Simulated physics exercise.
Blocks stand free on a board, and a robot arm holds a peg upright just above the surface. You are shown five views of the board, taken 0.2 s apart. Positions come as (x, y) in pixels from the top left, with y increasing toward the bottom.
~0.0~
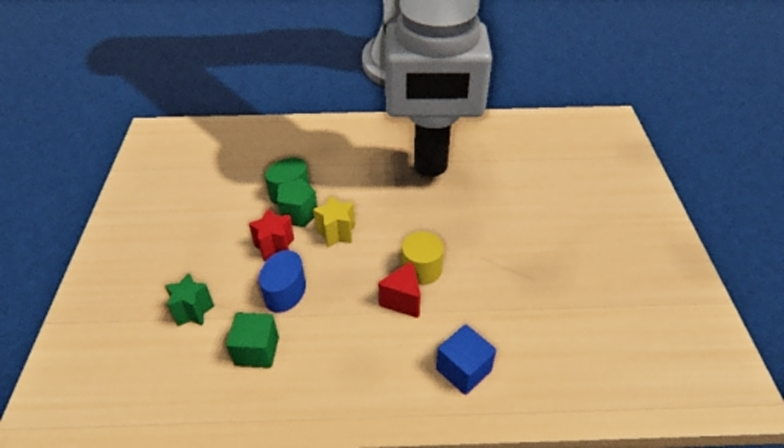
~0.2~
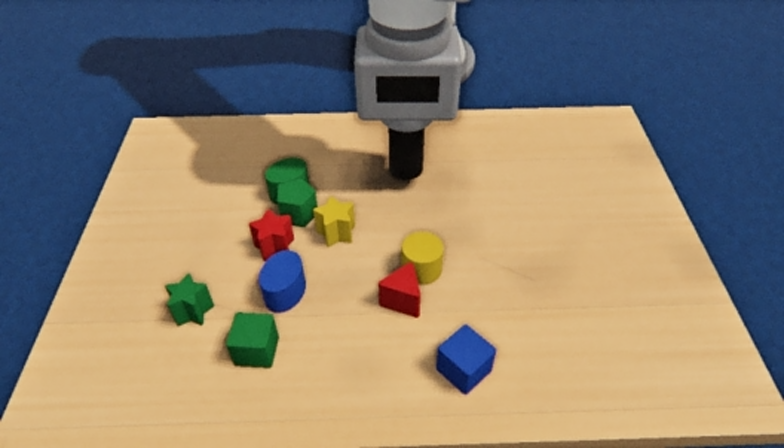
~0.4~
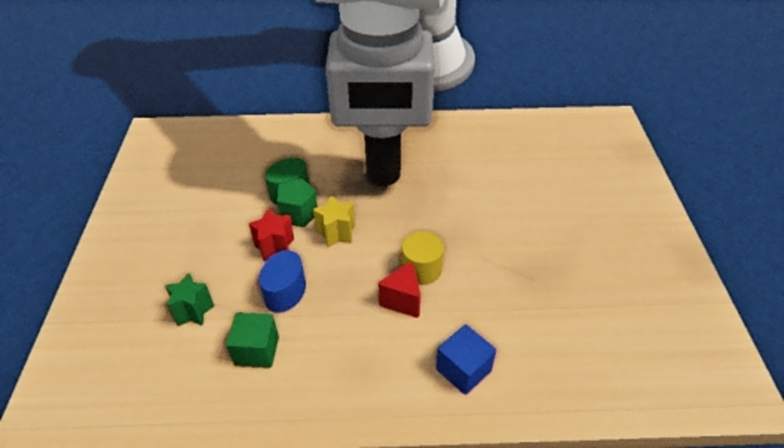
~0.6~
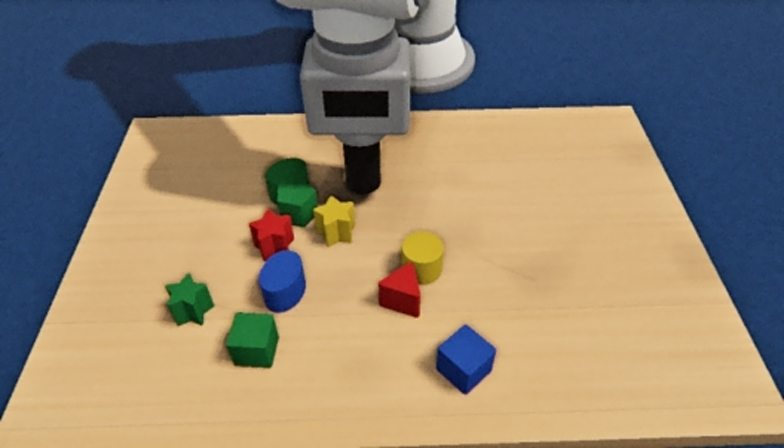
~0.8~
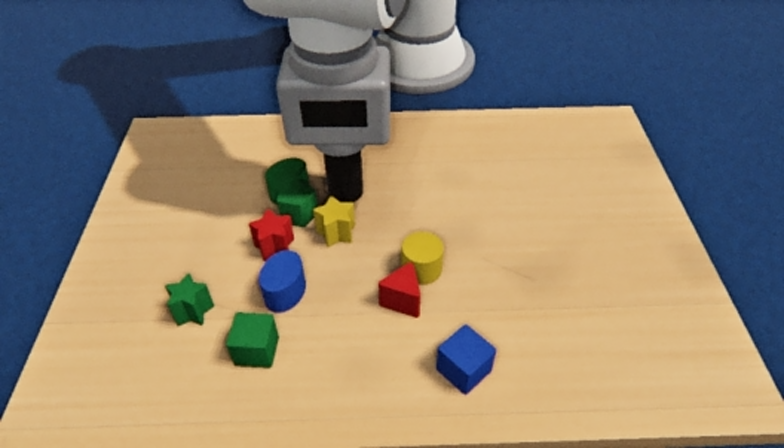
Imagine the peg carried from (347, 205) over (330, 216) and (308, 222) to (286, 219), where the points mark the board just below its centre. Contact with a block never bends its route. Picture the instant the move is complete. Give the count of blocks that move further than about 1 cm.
Two blocks move.
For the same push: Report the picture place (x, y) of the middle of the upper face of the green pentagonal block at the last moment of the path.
By then it is at (248, 189).
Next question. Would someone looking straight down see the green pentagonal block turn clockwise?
Final answer: Yes.
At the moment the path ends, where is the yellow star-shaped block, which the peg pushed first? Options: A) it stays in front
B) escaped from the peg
Correct choice: B.
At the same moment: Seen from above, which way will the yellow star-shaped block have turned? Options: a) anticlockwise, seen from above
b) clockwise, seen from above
a
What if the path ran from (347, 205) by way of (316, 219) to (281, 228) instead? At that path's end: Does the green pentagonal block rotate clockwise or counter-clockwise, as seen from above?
Viewed from the top, it goes clockwise.
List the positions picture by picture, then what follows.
Lower end of the peg (431, 166), tops of blocks, red star-shaped block (270, 224), green pentagonal block (295, 191), yellow star-shaped block (334, 210), in the first picture.
Peg (406, 169), blocks as before, in the second picture.
Peg (384, 175), blocks as before, in the third picture.
Peg (364, 183), blocks as before, in the fourth picture.
Peg (346, 192), red star-shaped block (270, 224), green pentagonal block (295, 191), yellow star-shaped block (334, 210), in the fifth picture.
On the path given first. Halfway along, peg (318, 207); green pentagonal block (278, 194), turned 20° clockwise; yellow star-shaped block (325, 220), turned 45° anticlockwise.
At the end, peg (284, 206); red star-shaped block not moved; green pentagonal block (248, 189), turned 40° clockwise; yellow star-shaped block (324, 220), turned 50° anticlockwise.
